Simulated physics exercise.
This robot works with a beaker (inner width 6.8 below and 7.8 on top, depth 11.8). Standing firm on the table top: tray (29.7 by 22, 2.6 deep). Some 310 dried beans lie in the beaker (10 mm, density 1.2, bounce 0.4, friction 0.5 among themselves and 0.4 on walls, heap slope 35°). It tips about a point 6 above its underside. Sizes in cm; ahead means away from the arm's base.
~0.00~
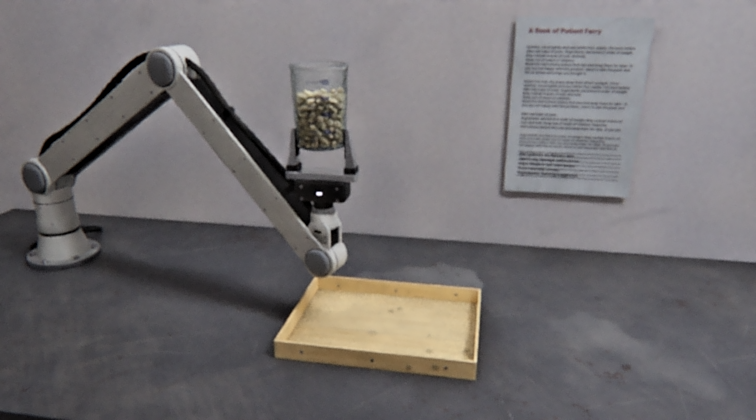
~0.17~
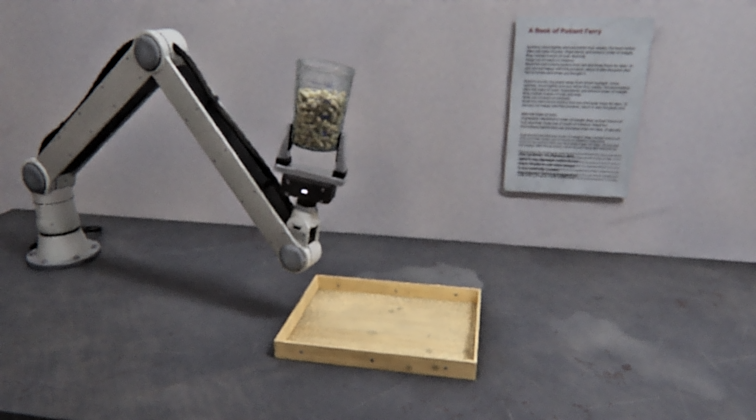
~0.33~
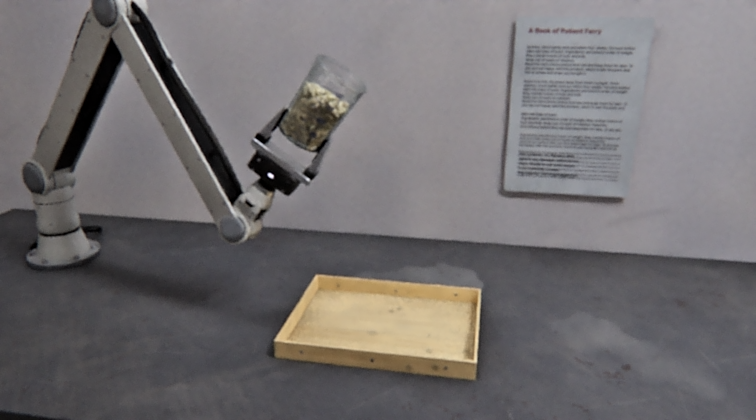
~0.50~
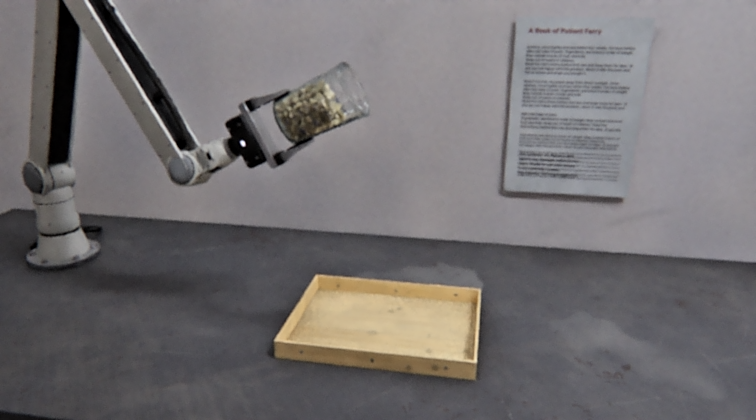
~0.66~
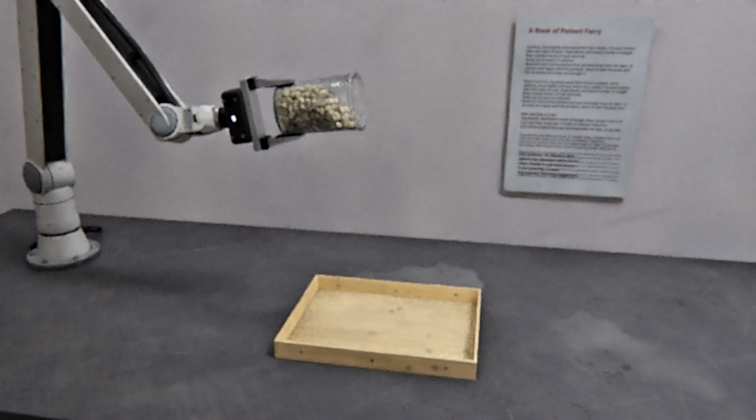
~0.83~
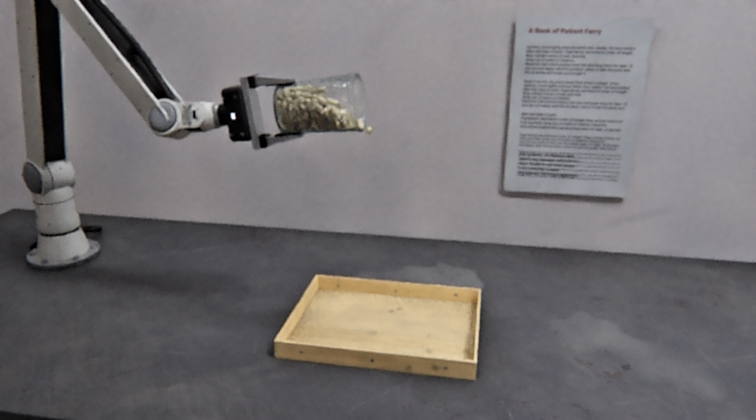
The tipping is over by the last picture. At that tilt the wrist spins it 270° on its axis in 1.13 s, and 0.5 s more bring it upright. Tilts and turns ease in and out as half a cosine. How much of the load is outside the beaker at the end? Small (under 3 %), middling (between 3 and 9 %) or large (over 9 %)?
Outside the beaker the share is large, over 9 %.
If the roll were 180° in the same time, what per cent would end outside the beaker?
Then about 15 per cent.
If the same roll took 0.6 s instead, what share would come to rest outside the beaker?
It would be near 10 per cent.
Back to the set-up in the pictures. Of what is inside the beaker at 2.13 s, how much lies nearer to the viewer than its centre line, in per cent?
Some 40 per cent.
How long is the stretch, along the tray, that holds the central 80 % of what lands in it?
About 10 cm.
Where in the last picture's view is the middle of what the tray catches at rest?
Near (416, 327).
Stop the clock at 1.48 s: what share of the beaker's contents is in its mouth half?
Some 35 per cent.
After 1.48 s, tipped 83°, highest piece 40 above the table; 296 in the beaker, 4 in the tray, 14 in flight or on a rim.
After 2.13 s, tipped 61°, highest piece 38 above the table; 262 in the beaker, 47 in the tray, 5 in flight or on a rim.
After 2.66 s, upright, highest piece 40 above the table; 262 in the beaker, 51 in the tray, 1 on the table or floor.
After 3.36 s, upright, highest piece 40 above the table; 262 in the beaker, 51 in the tray, 1 on the table or floor.
At rest, 262 in the beaker, 51 in the tray, 1 on the table or floor. That is 17 % outside the beaker.
